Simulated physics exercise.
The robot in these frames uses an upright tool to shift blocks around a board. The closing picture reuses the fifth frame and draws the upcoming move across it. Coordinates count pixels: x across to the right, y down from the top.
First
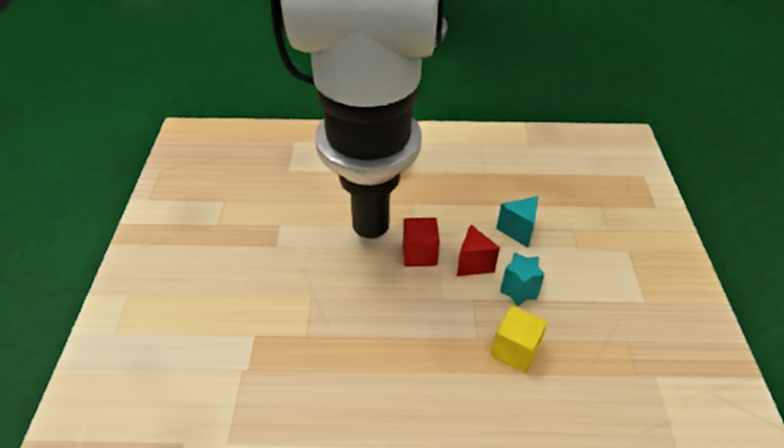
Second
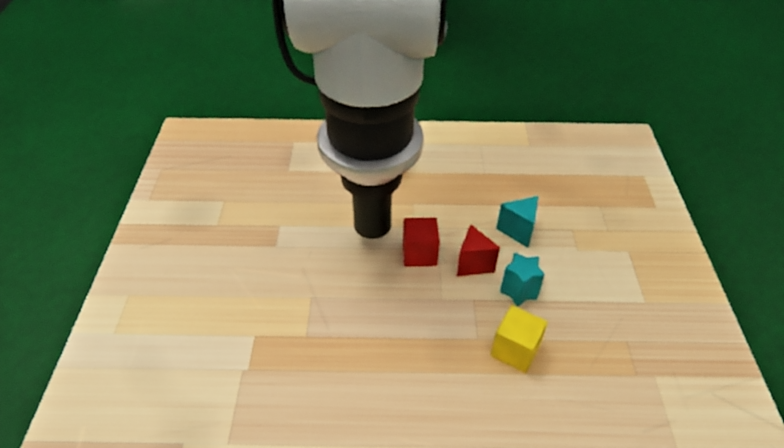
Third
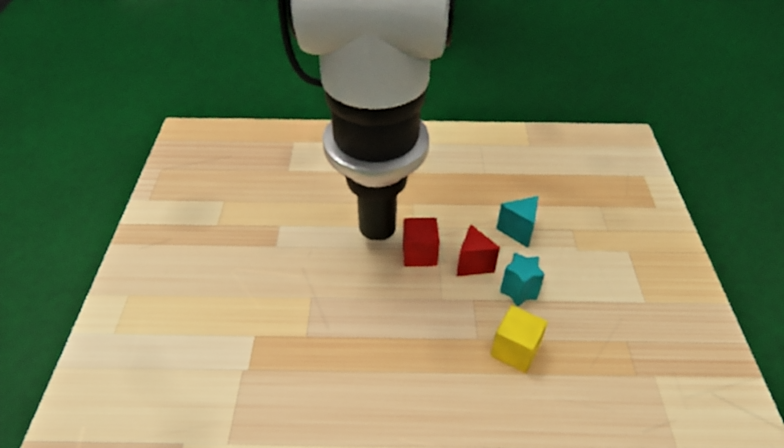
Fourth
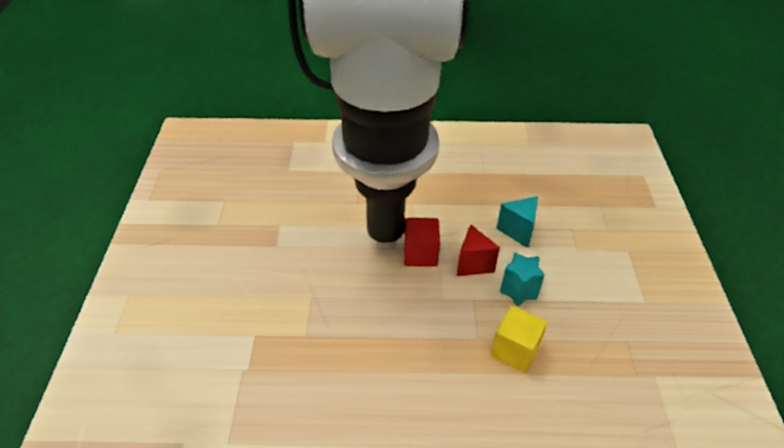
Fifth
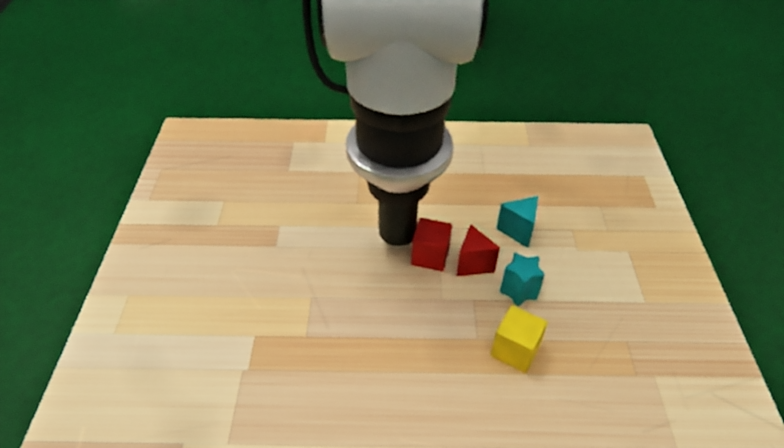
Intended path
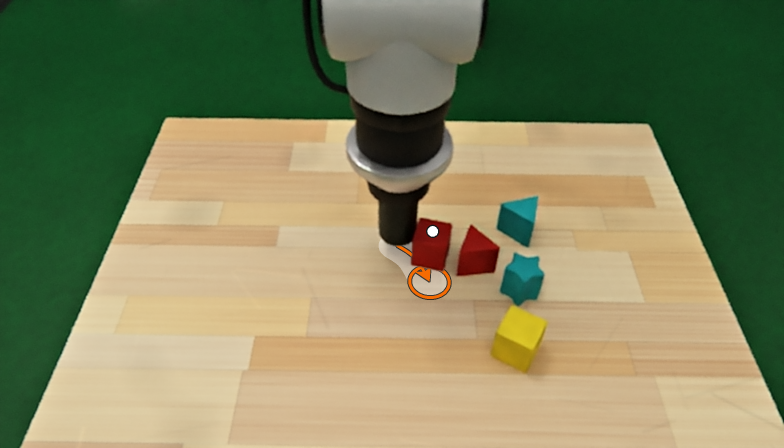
A robot arm with an upright black tool moved slowly right across a wooden board, then nudged the red cube slightly toward the red triangle, while the turquoise pieces and yellow cube stayed still.
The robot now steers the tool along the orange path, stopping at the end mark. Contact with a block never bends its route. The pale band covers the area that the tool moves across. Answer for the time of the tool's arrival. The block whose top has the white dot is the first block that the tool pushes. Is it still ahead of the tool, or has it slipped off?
That block drops off.
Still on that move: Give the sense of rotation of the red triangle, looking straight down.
From overhead, the rotation is counterclockwise.
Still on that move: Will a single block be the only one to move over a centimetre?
I expect not.
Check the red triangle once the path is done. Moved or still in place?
By the time the path is finished, it has moved at least a centimetre.
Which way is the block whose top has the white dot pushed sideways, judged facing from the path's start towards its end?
It's set to shift left.
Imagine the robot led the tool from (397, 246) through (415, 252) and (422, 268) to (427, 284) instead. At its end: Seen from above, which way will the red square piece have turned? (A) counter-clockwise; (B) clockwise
Answer: A.
The line goes from (397, 246) by way of (417, 261) to (429, 282); the dot is on the red square piece.
The first path, step by step. Halfway along, tool (418, 247); red square piece (456, 243); red triangle (487, 243), turned 15° anticlockwise.
At the end, tool (431, 268); red square piece (468, 251), turned 25° anticlockwise; red triangle (497, 244), turned 30° anticlockwise; turquoise star block unmoved.
